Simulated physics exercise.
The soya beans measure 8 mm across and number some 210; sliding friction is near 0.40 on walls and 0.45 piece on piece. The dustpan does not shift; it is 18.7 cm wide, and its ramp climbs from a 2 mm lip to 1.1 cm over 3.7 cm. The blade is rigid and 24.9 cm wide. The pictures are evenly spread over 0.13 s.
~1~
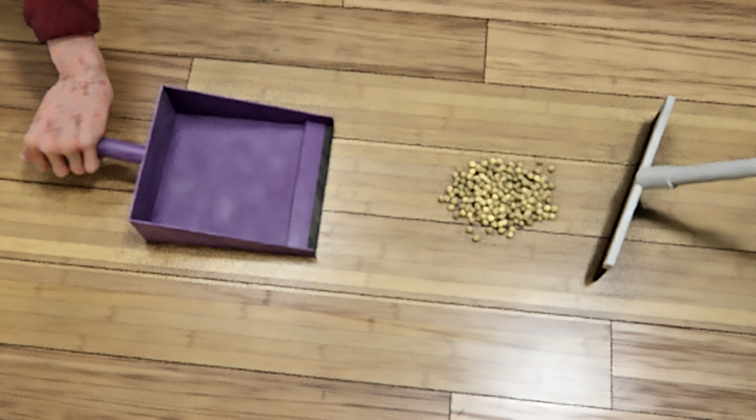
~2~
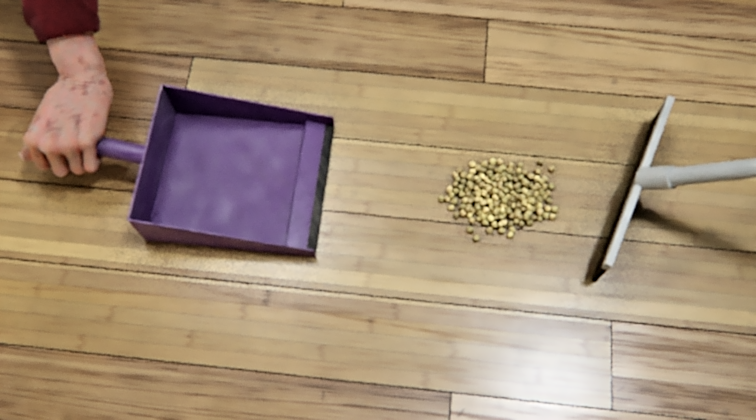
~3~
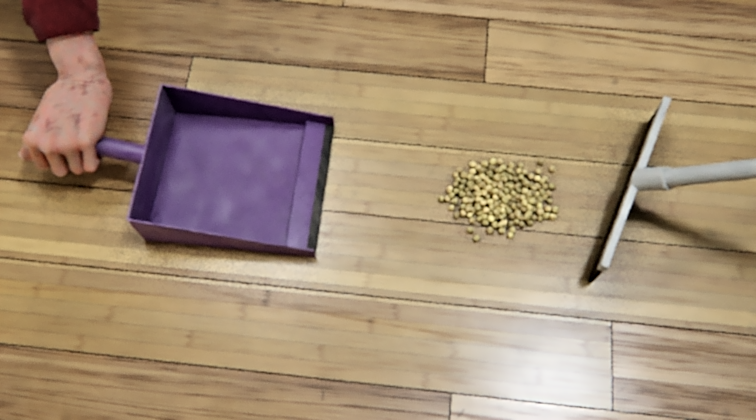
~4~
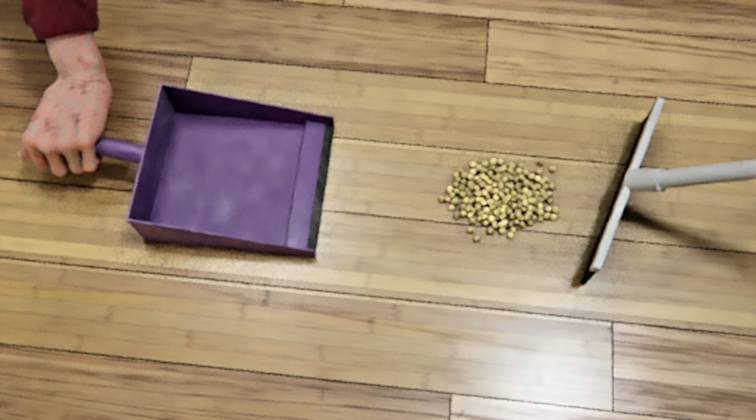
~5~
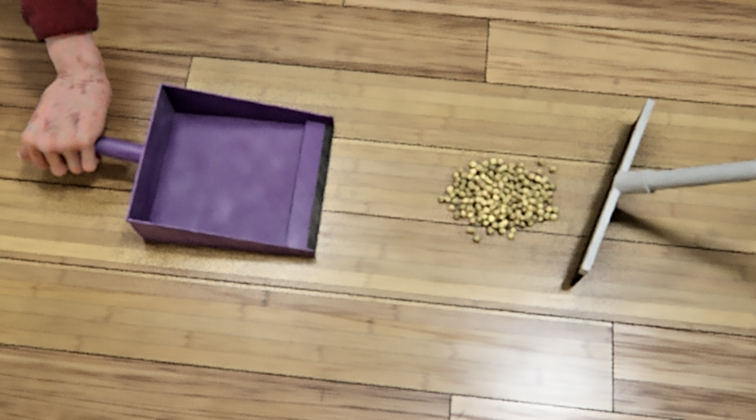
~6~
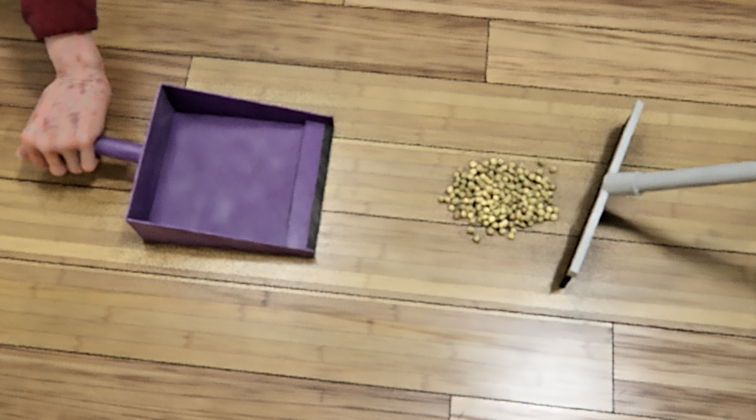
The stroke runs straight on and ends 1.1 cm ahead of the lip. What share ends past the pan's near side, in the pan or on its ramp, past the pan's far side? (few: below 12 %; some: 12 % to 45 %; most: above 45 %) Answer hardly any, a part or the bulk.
Near side: Hardly any, pan: Hardly any, far side: A part.
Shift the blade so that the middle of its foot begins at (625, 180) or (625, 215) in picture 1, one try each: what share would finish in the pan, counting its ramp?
Some 5 and 0 per cent.
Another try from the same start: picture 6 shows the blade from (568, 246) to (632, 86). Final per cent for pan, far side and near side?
Pan 10, far 55, near 5.
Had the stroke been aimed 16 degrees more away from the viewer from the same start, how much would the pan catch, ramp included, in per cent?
In that case some 10 per cent.
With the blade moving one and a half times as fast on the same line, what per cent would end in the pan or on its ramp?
It would be near 10 per cent.
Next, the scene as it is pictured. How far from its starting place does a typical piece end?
Some 18 cm.
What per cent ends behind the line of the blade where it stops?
Roughly 15 per cent.
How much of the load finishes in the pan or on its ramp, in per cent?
Some 0 per cent.
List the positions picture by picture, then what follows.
The first picture shows blade from (608, 265) to (668, 103), moved 0.0 cm, 0 of the pieces shifted so far; middle of the pieces at (502, 196); pan at (228, 180).
The second picture shows blade from (607, 265) to (667, 104), moved 0.2 cm, 0 of the pieces shifted so far; middle of the pieces at (502, 196).
The third picture shows blade from (603, 266) to (664, 104), moved 0.8 cm, 0 of the pieces shifted so far; middle of the pieces at (502, 196).
The fourth picture shows blade from (595, 268) to (657, 105), moved 1.7 cm, 0 of the pieces shifted so far; middle of the pieces at (502, 196).
The fifth picture shows blade from (584, 270) to (648, 107), moved 3.1 cm, 0 of the pieces shifted so far; middle of the pieces at (503, 196).
The sixth picture shows blade from (573, 272) to (637, 109), moved 4.5 cm, 0 of the pieces shifted so far; middle of the pieces at (503, 197); pan at (227, 179).
Then, 0.28 s after the last picture, middle of the blade 20 cm from the lip; 0 % over the lip, far side 0 %, near side 0 %.
Then, 0.46 s after the last picture, middle of the blade 11 cm from the lip; 0 % over the lip, far side 15 %, near side 0 %.
Then, 0.76 s after the last picture, middle of the blade 5 cm from the lip; 5 % over the lip, far side 25 %, near side 5 %.
In the end, near side 5 %, pan 0 %, far side 25 %, in front of the lip or behind the blade 70 %.
